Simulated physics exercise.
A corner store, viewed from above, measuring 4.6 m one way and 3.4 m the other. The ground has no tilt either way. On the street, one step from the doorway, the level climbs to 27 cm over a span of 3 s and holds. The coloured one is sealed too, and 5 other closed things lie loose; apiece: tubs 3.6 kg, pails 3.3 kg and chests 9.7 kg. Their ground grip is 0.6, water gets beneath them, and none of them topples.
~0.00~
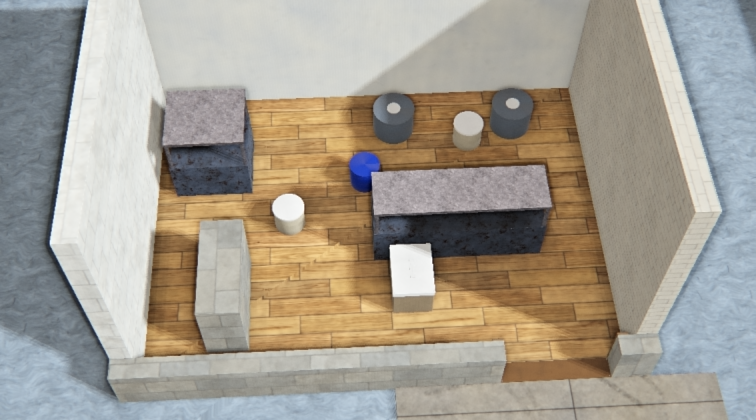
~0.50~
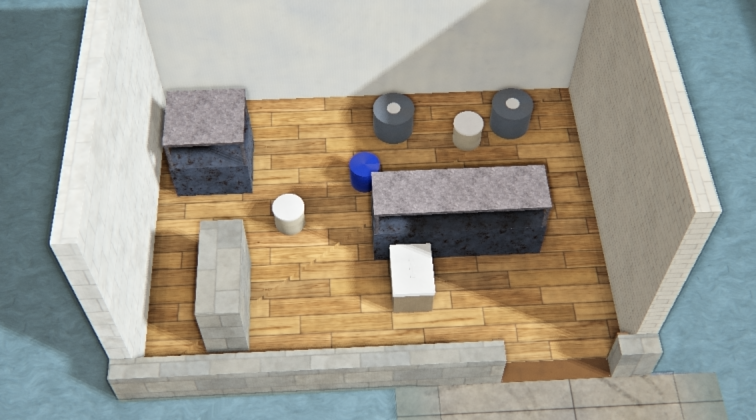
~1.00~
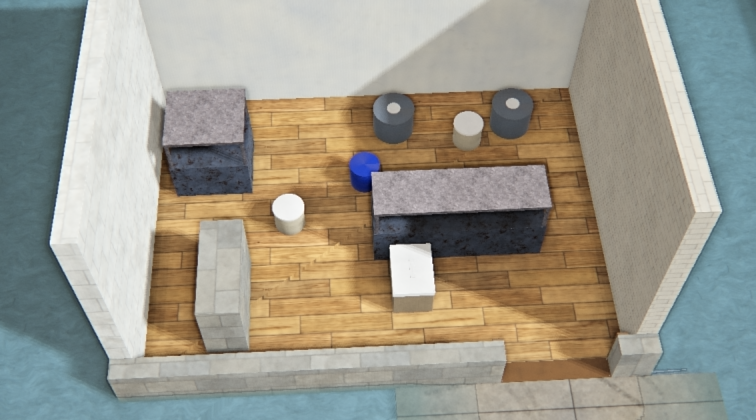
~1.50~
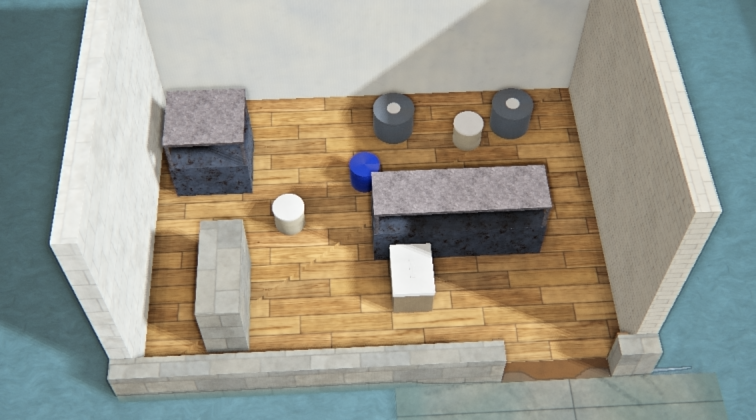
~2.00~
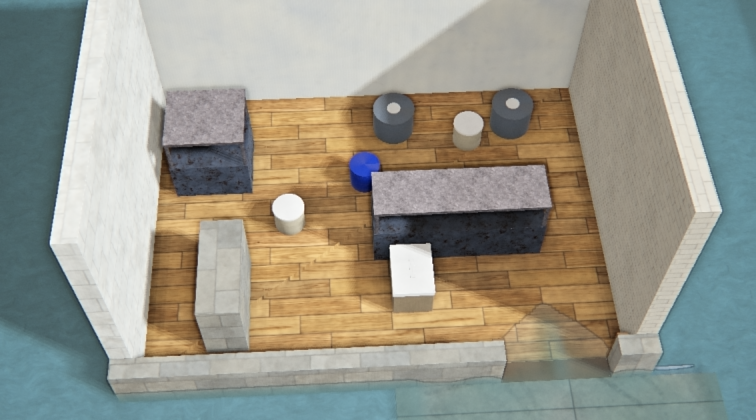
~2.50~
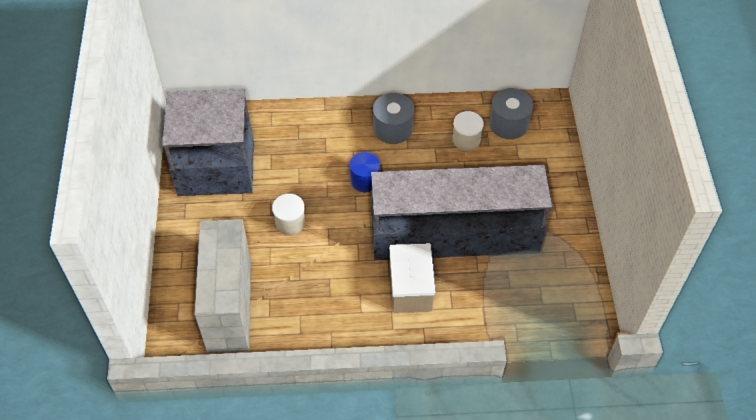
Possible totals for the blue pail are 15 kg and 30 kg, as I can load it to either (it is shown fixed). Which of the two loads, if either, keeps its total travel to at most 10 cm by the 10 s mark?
The lighter one.
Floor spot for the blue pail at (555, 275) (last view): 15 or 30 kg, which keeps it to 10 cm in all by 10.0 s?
Well, must use the heavier.
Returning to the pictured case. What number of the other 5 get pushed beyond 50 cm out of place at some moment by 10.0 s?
I make that 5.
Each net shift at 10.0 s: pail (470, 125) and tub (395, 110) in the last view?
The first is 80 cm from its start, the second 150 cm.
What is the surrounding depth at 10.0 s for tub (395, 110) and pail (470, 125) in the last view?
I'd estimate 9 cm for the first and 7 cm for the second.
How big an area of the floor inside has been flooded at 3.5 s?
Somewhere around 3.5 m2, roughly.
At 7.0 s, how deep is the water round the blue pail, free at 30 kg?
Around 4 cm.
After 3.5 s the blue pail would be 0 cm from its start with 15 kg and 0 cm from its start with 30 kg; 0 cm of water round it then.
After 4.5 s the blue pail would be 0 cm from its start with 15 kg and 0 cm from its start with 30 kg; 0 cm of water round it then.
After 7.0 s the blue pail would be 0 cm from its start with 15 kg and 0 cm from its start with 30 kg; 4 cm of water round it then.
After 10.0 s the blue pail would be 0 cm from its start with 15 kg and 0 cm from its start with 30 kg; 10 cm of water round it then.
